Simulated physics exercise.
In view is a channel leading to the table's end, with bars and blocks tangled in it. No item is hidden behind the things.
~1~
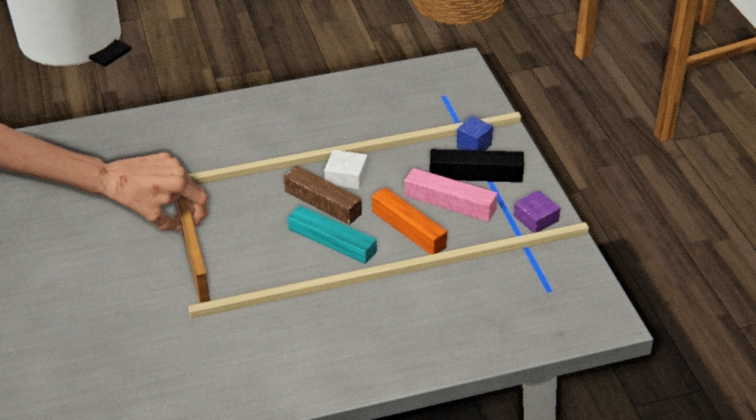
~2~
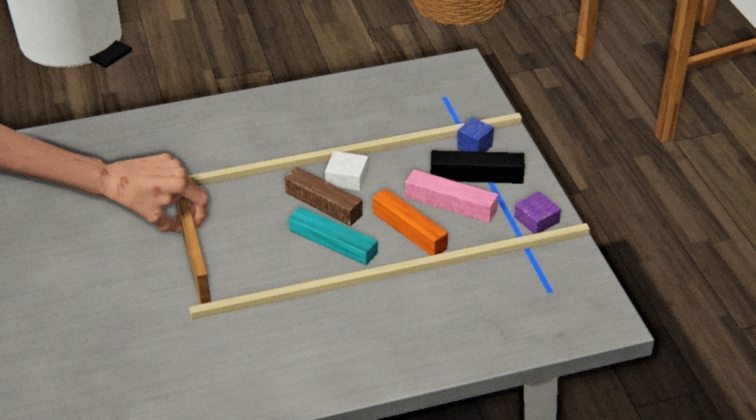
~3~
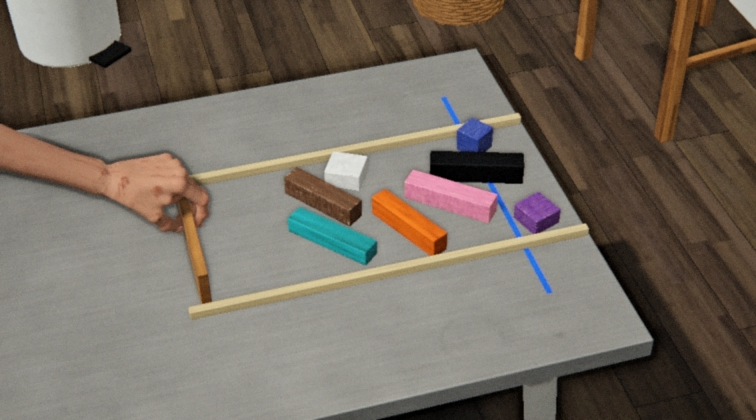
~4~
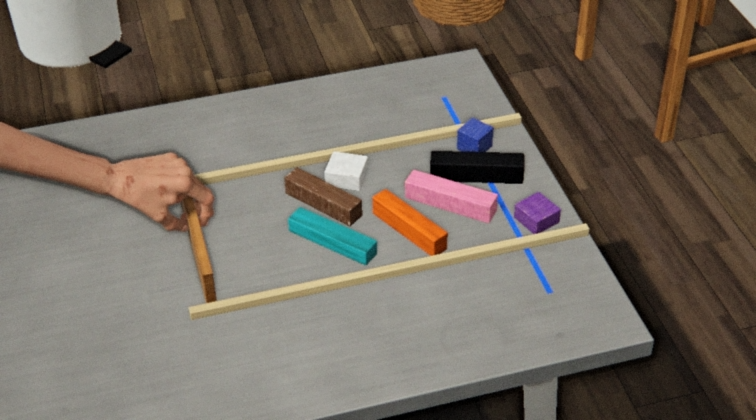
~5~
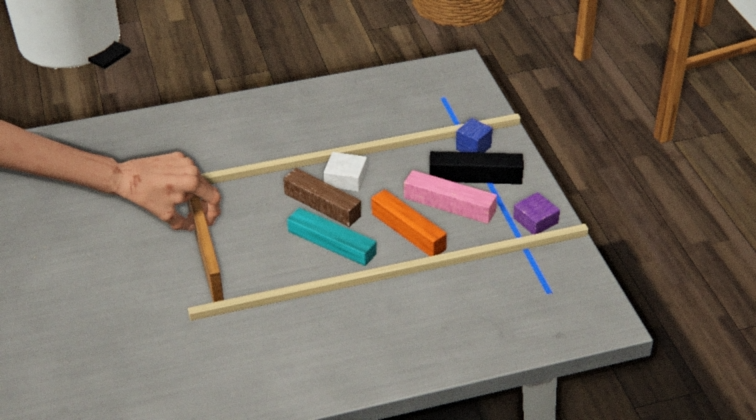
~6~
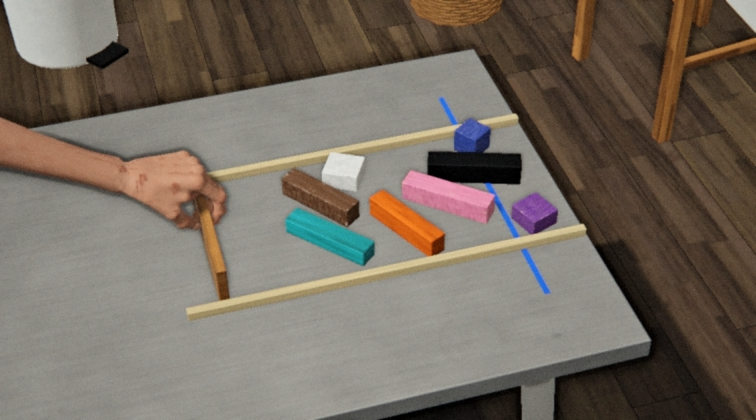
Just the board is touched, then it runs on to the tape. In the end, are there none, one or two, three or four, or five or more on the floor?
Pieces that go over the edge: Either three or four.
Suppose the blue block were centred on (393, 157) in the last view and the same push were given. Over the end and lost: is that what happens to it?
Result: It comes off.
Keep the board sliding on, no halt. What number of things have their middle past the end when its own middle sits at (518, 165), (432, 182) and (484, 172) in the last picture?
In order: 6, 0, 3.
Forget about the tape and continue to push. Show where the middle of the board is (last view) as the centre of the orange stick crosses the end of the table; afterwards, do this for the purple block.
Estimated middle: (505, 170), and (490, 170) for the other.
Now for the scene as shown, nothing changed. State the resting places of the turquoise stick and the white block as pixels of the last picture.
Middles: Around (514, 205) and around (503, 135).
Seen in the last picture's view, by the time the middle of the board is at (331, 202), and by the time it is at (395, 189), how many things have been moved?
Moved so far: 4, then 6.
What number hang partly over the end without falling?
2.
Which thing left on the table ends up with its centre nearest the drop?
The purple block.
Soon after, none off yet; purple block at rest near (535, 214); blue block at rest near (472, 139); black stick at rest near (474, 168).
Then, none off yet; purple block at rest near (535, 214); blue block at rest near (472, 139); black stick moved a little near (492, 164).
At rest, the number that fall off is three or four; fallen, pink bar, black stick and blue block.
